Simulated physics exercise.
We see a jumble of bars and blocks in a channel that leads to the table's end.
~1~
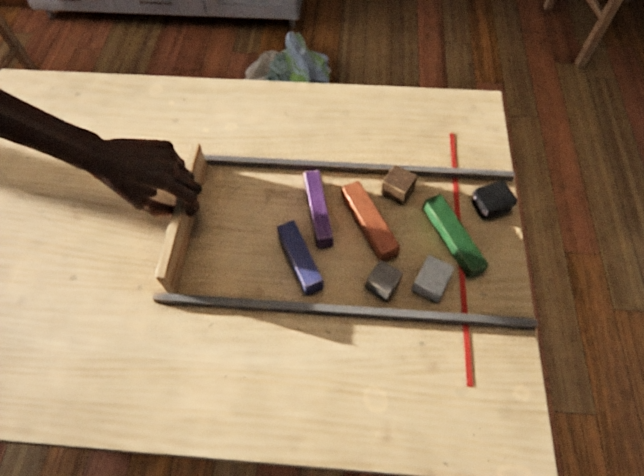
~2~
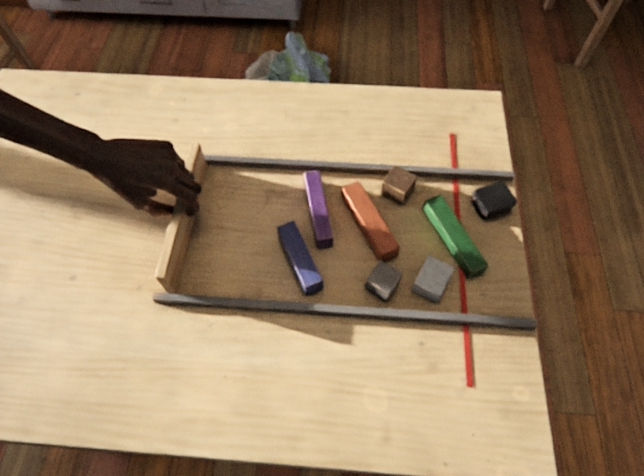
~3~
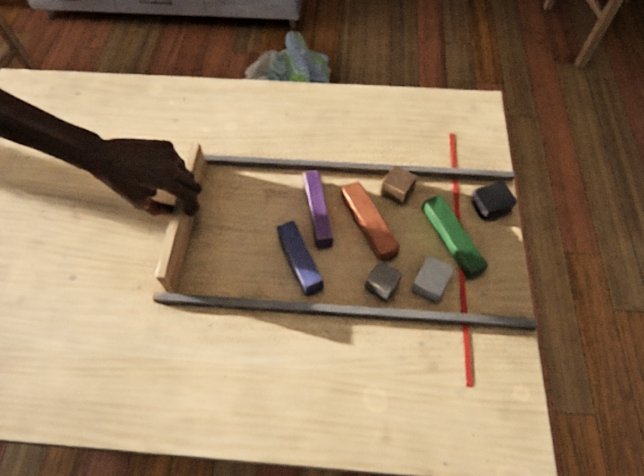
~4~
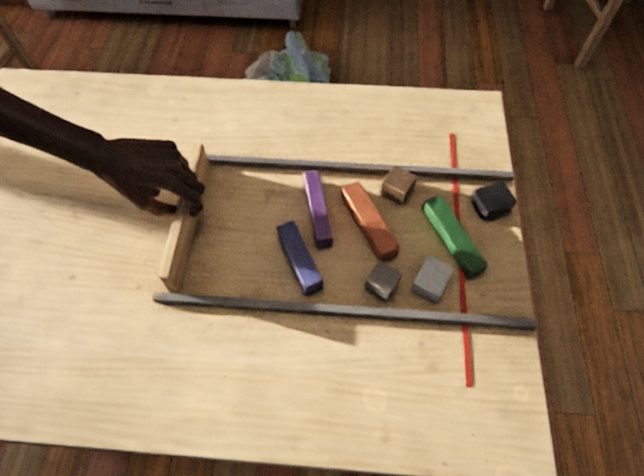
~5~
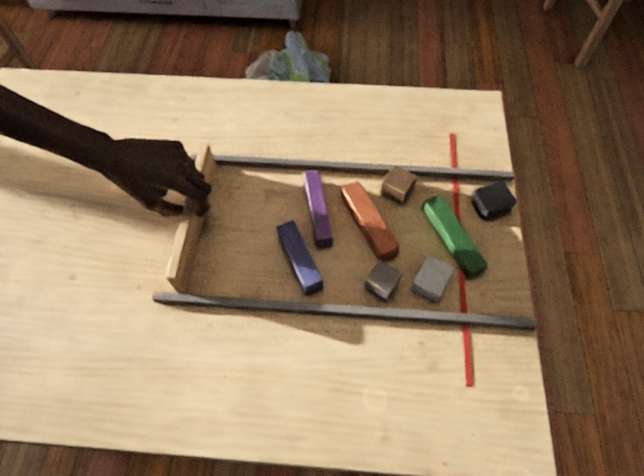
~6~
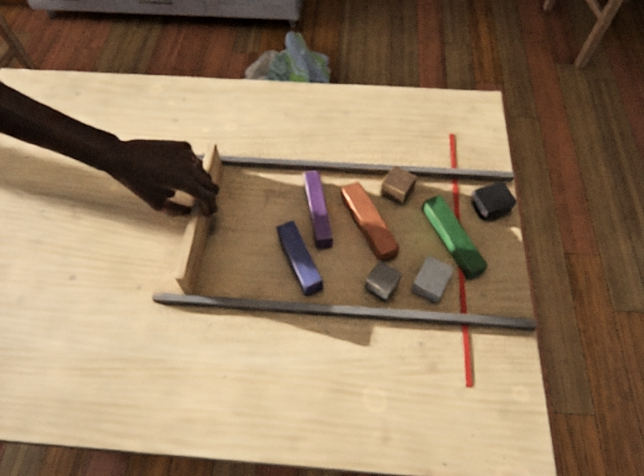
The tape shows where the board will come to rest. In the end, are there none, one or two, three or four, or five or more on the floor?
There are one or two on the floor.
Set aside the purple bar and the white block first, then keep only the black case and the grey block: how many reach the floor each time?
0, then 0.
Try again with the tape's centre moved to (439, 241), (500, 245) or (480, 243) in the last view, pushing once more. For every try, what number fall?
0, 6, 4.
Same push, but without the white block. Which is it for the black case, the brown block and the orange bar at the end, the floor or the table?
Result - black case: Gone; brown block: Up; orange bar: Up.
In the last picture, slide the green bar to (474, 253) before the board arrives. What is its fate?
So the green bar slips away.
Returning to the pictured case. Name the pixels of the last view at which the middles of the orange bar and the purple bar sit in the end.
(500, 224) and (479, 218), roughly.
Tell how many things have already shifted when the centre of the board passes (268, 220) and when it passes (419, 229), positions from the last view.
So far 0, and 8 at the second.
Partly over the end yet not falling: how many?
The figure is 2.
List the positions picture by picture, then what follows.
In the first picture, black case (494, 201); green bar (454, 235); white block (433, 279); board (184, 215); tape (460, 242).
In the second picture, green bar (454, 235); board (184, 215).
In the third picture, white block (433, 279); brown block (399, 185).
In the fourth picture, black case (493, 202); orange bar (369, 220).
In the fifth picture, green bar (454, 235); purple bar (318, 208).
In the sixth picture, black case (493, 202); green bar (453, 235); white block (432, 279); board (201, 216); tape (459, 242).
Soon after, none off yet; black case at rest near (493, 202); green bar at rest near (453, 235); white block at rest near (432, 279).
Then, none off yet; black case at rest near (493, 202); green bar at rest near (455, 235); white block moving near (443, 279).
At rest, the number that fall off is one or two; fallen, green bar and black case.
